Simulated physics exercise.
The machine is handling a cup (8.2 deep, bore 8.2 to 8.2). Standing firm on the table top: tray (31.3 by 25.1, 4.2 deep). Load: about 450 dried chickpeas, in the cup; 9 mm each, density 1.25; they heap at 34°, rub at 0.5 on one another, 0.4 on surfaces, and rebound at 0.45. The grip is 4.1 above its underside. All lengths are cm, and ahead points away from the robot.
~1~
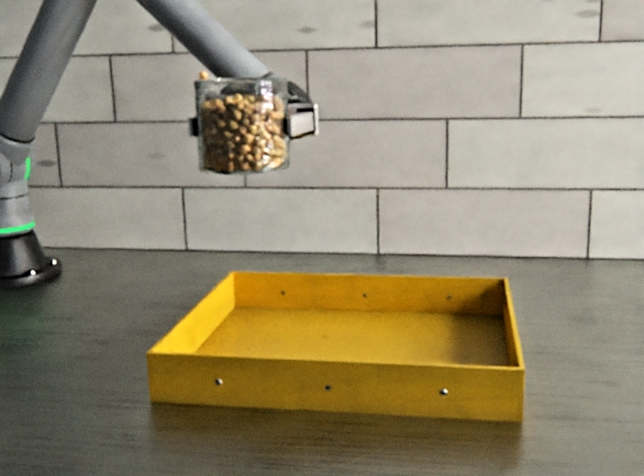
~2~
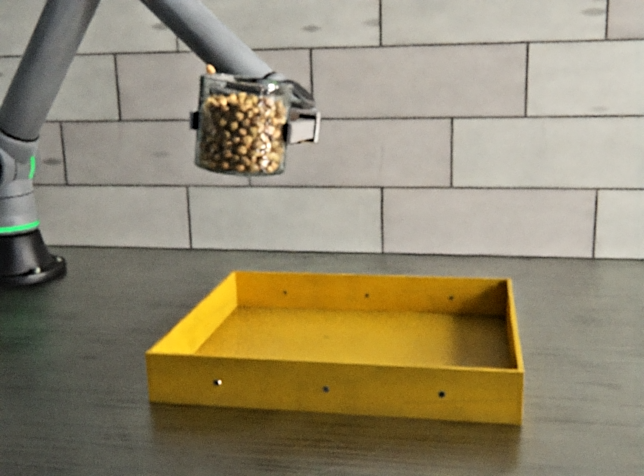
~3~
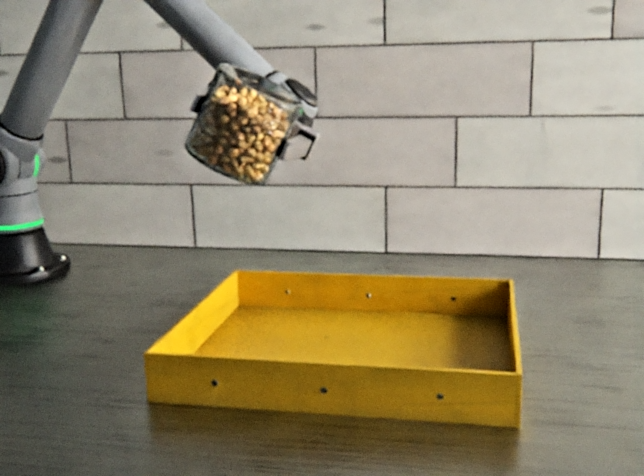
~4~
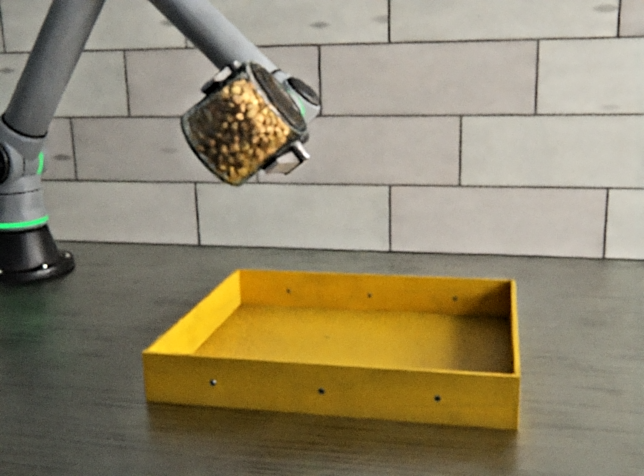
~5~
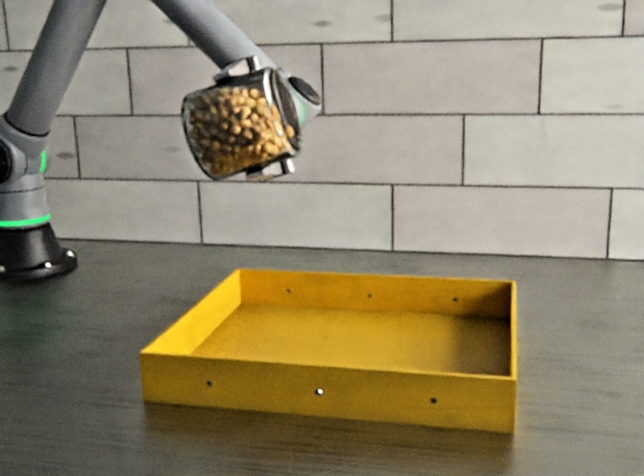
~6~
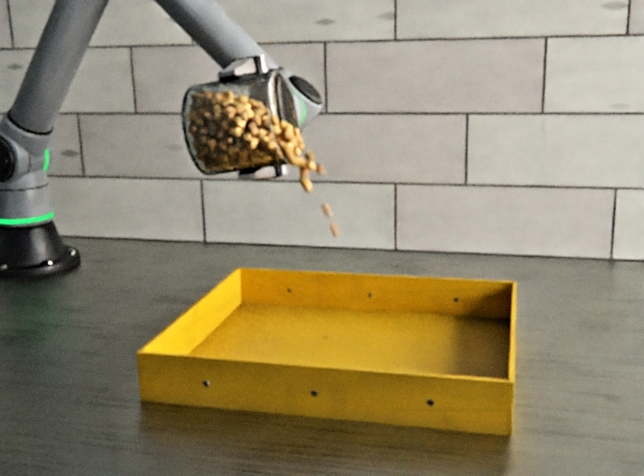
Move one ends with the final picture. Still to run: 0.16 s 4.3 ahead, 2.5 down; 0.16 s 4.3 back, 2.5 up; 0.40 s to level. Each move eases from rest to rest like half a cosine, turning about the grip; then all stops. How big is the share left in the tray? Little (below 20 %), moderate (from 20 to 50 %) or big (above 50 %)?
Answer: Moderate; from 20 to 50 % of the dried chickpeas finish in the tray.
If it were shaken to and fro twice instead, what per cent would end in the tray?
In that case some 45 per cent.
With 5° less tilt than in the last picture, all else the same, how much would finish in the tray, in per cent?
In that case some 20 per cent.
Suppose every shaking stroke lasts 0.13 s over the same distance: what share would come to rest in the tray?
Then about 35 per cent.
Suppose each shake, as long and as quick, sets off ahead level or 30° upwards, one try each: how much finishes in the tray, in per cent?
About 45 and 50 per cent.
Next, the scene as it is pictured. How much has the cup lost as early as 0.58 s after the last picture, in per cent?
Some 30 per cent.
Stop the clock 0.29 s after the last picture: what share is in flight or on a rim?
Roughly 15 per cent.
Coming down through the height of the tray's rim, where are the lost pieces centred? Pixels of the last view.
Near (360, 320).
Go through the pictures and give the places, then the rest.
The first picture shows the cup middle at (243, 126), level; upper third of the load around (243, 115), from x 205 to 280, top at y 75; 450 in the cup.
The second picture shows the cup middle at (243, 126), tilted 8° forward; upper third of the load around (240, 114), from x 205 to 285, top at y 70.
The third picture shows the cup middle at (243, 126), tilted 28° forward; upper third of the load around (235, 114), from x 195 to 285, top at y 85.
The fourth picture shows the cup middle at (243, 125), tilted 53° forward; upper third of the load around (233, 109), from x 190 to 285, top at y 85.
The fifth picture shows the cup middle at (242, 125), tilted 73° forward; upper third of the load around (229, 109), from x 195 to 290, top at y 90.
The sixth picture shows the cup middle at (241, 124), tilted 81° forward; upper third of the load around (224, 113), from x 195 to 335, top at y 95; 441 in the cup, 9 in flight or on a rim.
Then, 0.29 s on, tilted 81° forward, highest piece 24 above the table; 351 in the cup, 33 in the tray, 66 in flight or on a rim.
Then, 0.58 s on, tilted 23° forward, highest piece 26 above the table; 316 in the cup, 132 in the tray, 2 in flight or on a rim.
Then, 0.92 s on, level, highest piece 25 above the table; 316 in the cup, 134 in the tray.
Then, 1.97 s on, level, highest piece 25 above the table; 316 in the cup, 134 in the tray.
In the end, 316 in the cup, 134 in the tray. That is 30 % in the tray.
